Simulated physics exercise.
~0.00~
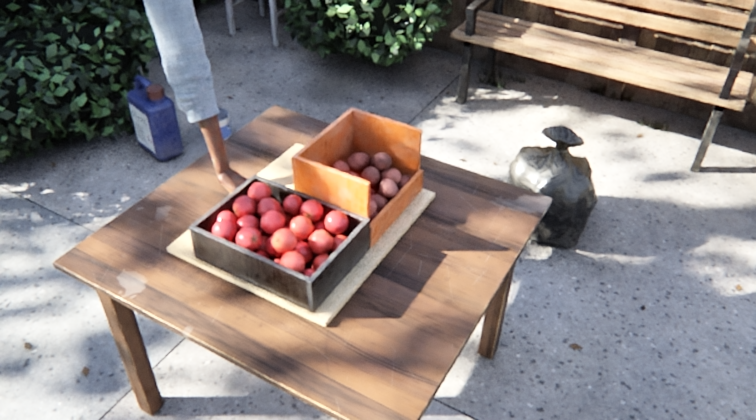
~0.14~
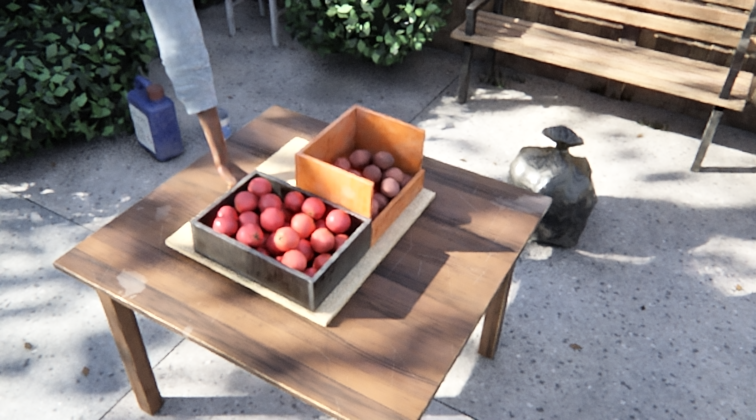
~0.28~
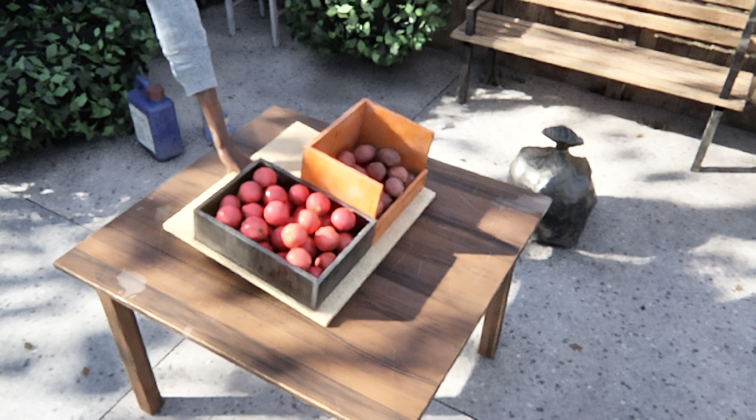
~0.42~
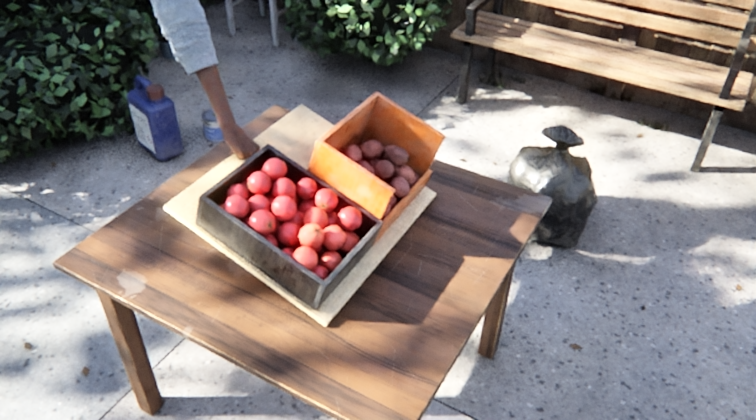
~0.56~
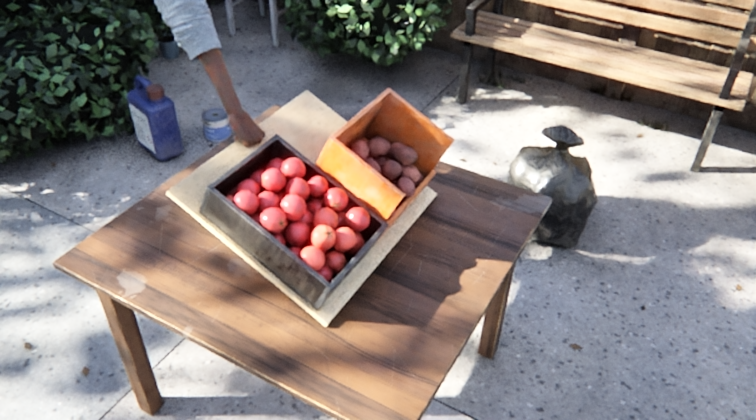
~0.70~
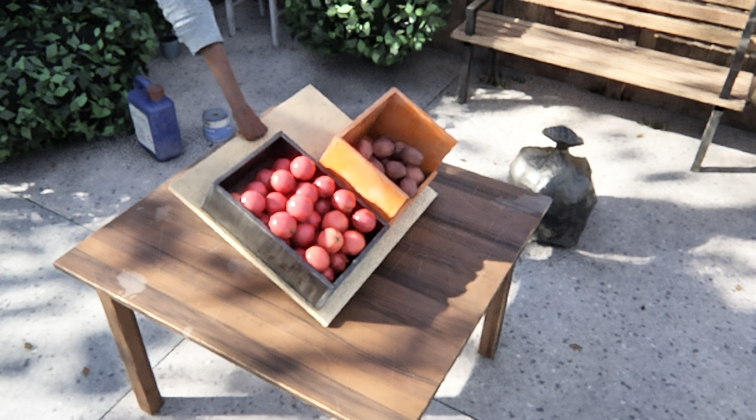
In the video, a hand lifts the left side of a board on an outdoor wooden table, steadily tilting it toward the right, along with a black crate of tomatoes and an orange crate of reddish potatoes.
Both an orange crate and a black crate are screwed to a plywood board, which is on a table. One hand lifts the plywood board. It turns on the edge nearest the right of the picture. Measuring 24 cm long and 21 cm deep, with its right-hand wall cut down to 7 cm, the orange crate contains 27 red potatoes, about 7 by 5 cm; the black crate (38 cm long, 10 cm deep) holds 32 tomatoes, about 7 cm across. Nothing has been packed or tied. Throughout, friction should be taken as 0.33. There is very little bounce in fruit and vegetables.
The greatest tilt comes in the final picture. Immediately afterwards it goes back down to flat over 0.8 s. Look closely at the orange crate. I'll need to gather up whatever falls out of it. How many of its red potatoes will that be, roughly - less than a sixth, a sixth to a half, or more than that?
My guess is it will lose less than one sixth of its load.
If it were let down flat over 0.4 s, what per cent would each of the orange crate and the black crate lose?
Then orange crate 0, black crate 0 per cent.
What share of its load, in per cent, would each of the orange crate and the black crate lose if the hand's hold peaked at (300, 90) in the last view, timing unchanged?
In that setup the orange crate sheds 40 per cent of its load, while the black crate sheds 20 per cent.
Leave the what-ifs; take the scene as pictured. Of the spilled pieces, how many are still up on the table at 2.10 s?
I'd put it at close to 0.
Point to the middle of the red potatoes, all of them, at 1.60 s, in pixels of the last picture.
Centre: Around (363, 191) px.
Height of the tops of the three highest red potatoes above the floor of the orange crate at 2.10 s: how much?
Around 11 centimetres high.
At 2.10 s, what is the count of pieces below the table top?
The number is close to 0.
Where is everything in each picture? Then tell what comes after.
In the first frame (each is followed by its nearest rim corner in this view), orange crate, (369, 183); black crate, (308, 279); 0° from level; none out.
In the second frame, orange crate, (373, 184); black crate, (310, 279); 3° from level.
In the third frame, orange crate, (383, 186); black crate, (316, 280); 10° from level.
In the fourth frame, orange crate, (395, 191); black crate, (323, 282); 18° from level.
In the fifth frame, orange crate, (404, 196); black crate, (329, 285); 25° from level.
In the sixth frame, orange crate, (408, 198); black crate, (331, 286); 28° from level; none out.
After 0.92 s, tilt 23°; orange crate 27 in, 0 out and black crate 32 in, 0 out.
After 1.21 s, tilt 8°; orange crate 27 in, 0 out and black crate 32 in, 0 out.
After 1.60 s, tilt 0°; orange crate 27 in, 0 out and black crate 32 in, 0 out.
When it is over (at 2.10 s), orange crate 27 in, 0 out and black crate 32 in, 0 out. Asked share, 0 of 27, 0 per cent.
